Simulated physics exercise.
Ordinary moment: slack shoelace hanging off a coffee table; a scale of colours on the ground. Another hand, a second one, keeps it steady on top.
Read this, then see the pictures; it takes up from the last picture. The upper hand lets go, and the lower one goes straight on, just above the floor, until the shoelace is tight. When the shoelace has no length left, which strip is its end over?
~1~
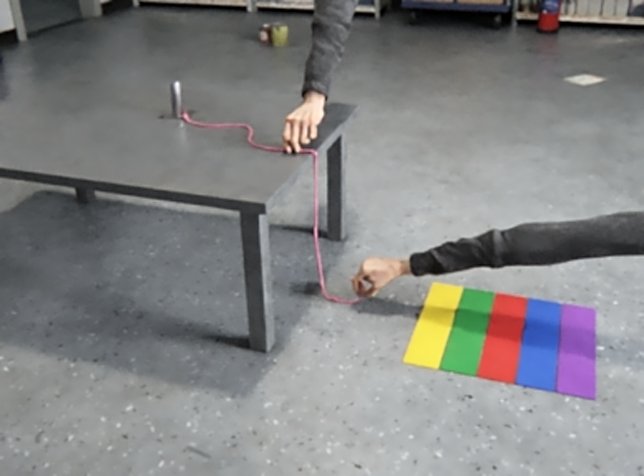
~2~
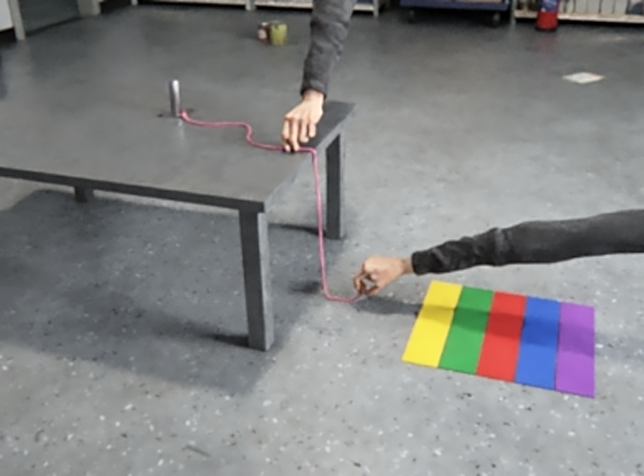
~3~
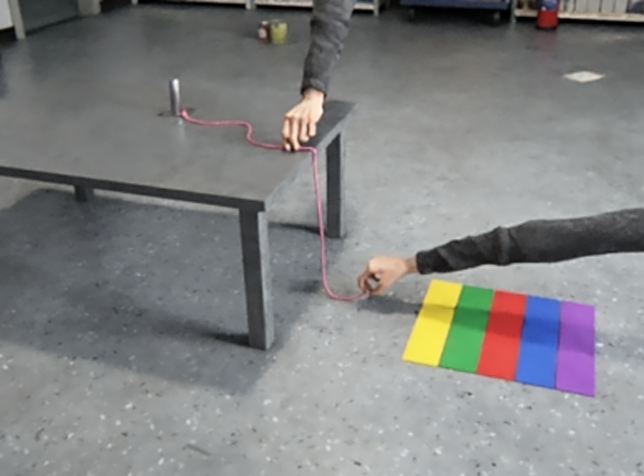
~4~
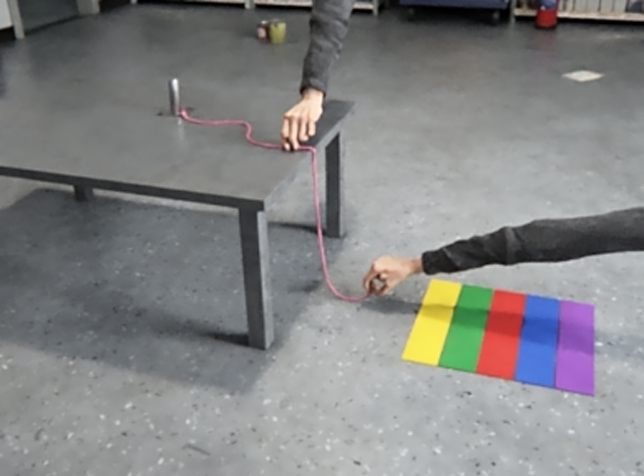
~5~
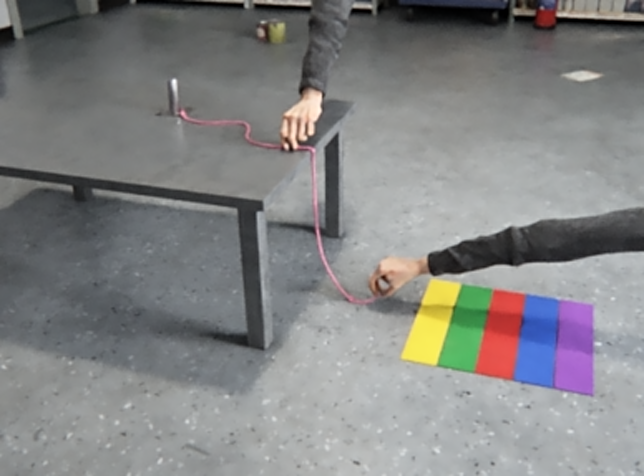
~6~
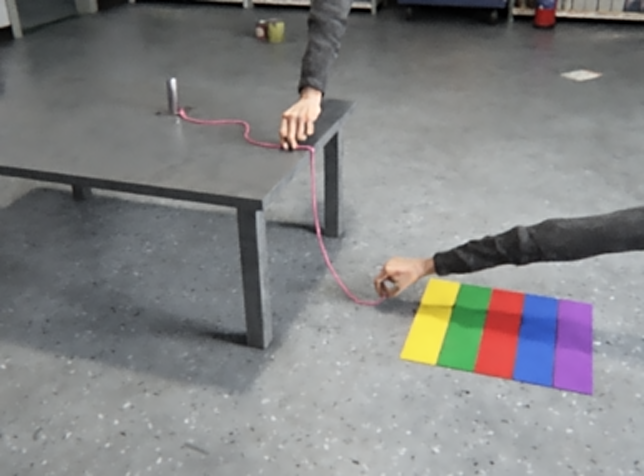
The red strip.
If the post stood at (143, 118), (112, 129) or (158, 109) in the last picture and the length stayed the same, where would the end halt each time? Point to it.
First (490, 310), then (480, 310), and last (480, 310).
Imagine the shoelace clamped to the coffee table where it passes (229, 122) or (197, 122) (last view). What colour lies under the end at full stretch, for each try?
Colour per try: Red / red.
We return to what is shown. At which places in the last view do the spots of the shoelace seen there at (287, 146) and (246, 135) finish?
One ends up around (331, 151), the other around (283, 131).
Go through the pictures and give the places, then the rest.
In the first frame, end (362, 294); yellow (426, 349); green (462, 356); red (499, 363); blue (537, 370); purple (577, 377).
In the second frame, end (364, 293); shoelace through (190, 121) (247, 126) (263, 146) (315, 170) (320, 230) (325, 288).
In the third frame, end (368, 292).
In the fourth frame, end (373, 293); shoelace through (189, 120) (247, 124) (262, 145) (314, 169) (319, 228) (331, 286).
In the fifth frame, end (379, 294).
In the sixth frame, end (385, 294); shoelace through (187, 119) (245, 124) (260, 144) (312, 168) (317, 227) (341, 284).
Soon after, end near (446, 304); over yellow.
Then, end near (488, 311); over red.
At full stretch, end near (512, 315); over red. It gets as far as the red strip.
